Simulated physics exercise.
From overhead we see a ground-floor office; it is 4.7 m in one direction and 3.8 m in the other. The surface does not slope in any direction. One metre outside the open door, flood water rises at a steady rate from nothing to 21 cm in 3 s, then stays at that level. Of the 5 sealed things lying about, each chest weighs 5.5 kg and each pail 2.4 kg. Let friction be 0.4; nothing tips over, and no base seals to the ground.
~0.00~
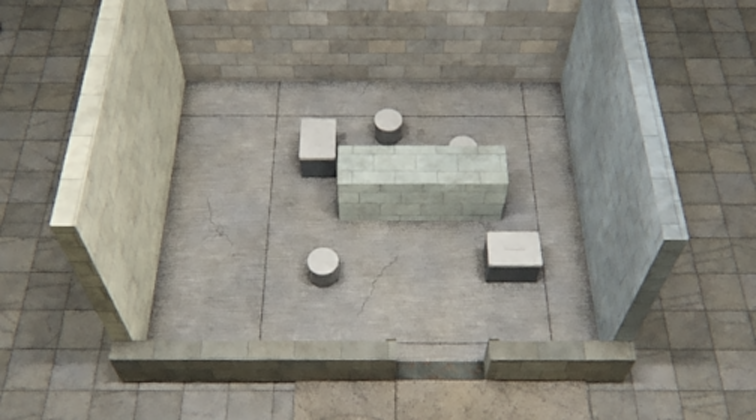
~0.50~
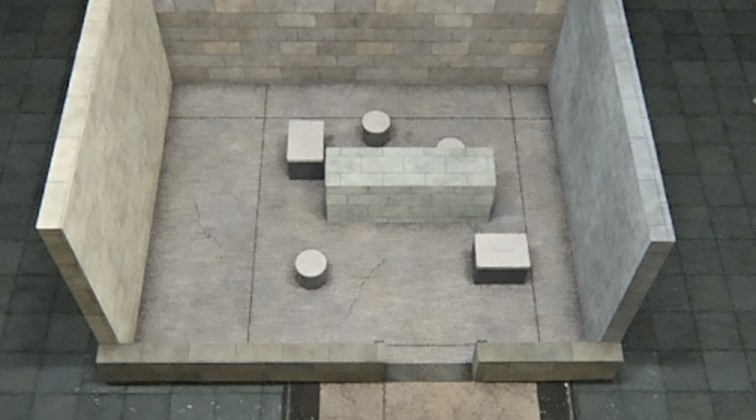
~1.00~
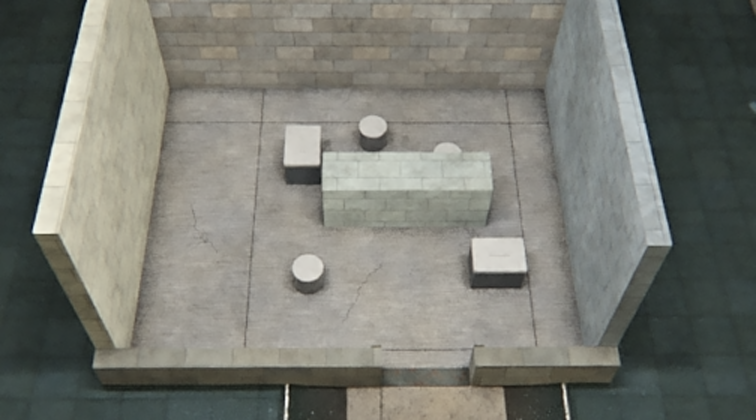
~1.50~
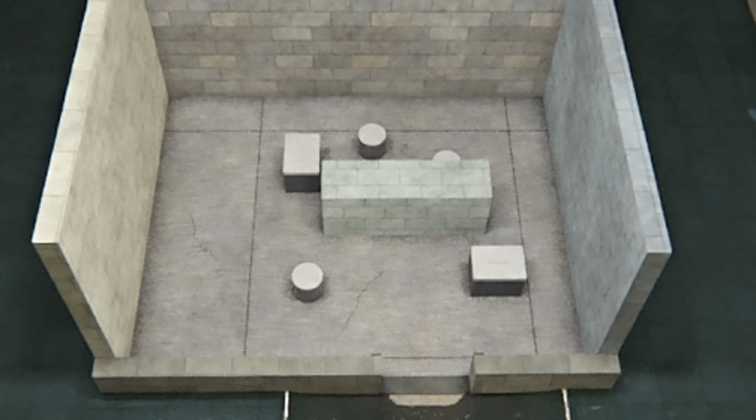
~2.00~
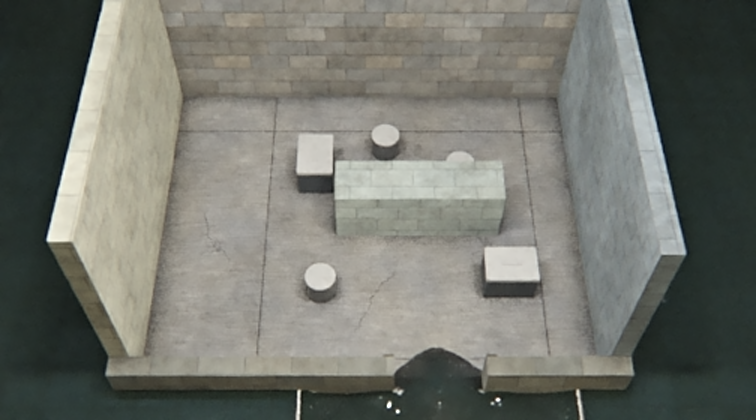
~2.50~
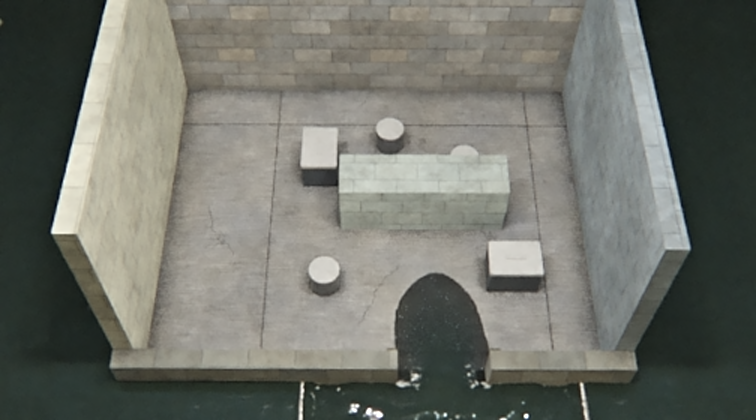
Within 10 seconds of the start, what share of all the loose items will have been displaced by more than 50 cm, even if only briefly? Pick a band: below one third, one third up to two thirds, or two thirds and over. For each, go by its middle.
The share is one third up to two thirds.
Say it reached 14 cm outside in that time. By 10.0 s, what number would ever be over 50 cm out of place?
So the tally would be 2.
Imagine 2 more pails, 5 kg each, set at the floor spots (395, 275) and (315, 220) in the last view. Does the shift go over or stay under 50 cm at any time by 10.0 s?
In turn: More, under.
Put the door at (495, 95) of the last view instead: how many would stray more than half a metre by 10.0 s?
So the tally would be 5.
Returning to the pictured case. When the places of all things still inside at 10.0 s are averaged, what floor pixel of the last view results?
At about (345, 190).
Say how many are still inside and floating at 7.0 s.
The number is 1.
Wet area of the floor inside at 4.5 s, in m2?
My estimate is roughly 6.5 m2.
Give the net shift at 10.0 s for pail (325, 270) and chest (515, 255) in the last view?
Respectively 140 and 300 cm.
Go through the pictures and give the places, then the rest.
In the first picture, a chest at (514, 248), on the bottom; a chest at (318, 138) rests on the ground; 0.0 m2 under water; 0 of 5 have shifted.
In the second picture, a chest at (502, 250), on the bottom; a chest at (306, 140), on the bottom; water covers 0.0 m2; 0 of 5 have shifted.
In the third picture, a chest at (499, 254), on the bottom; a chest at (303, 145), on the bottom; water covers 0.0 m2; 0 of 5 have shifted.
In the fourth picture, a chest at (499, 262) rests on the ground; a chest at (302, 153), on the bottom; water covers 0.0 m2; 0 of 5 have shifted.
In the fifth picture, a chest at (512, 263), on the bottom; a chest at (315, 153), on the bottom; water covers 0.2 m2; 0 of 5 have shifted.
In the sixth picture, a chest at (516, 257), on the bottom; a chest at (320, 147) rests on the ground; 0.8 m2 under water; 0 of 5 have shifted.
After 3.5 s 0 of 5 are over 50 cm from their spots; 0 afloat.
After 4.5 s 1 of 5 are over 50 cm from their spots; 1 afloat.
After 7.0 s 2 of 5 are over 50 cm from their spots; 1 afloat.
After 10.0 s 2 of 5 are over 50 cm from their spots, and 2 have been at some point; 2 afloat.
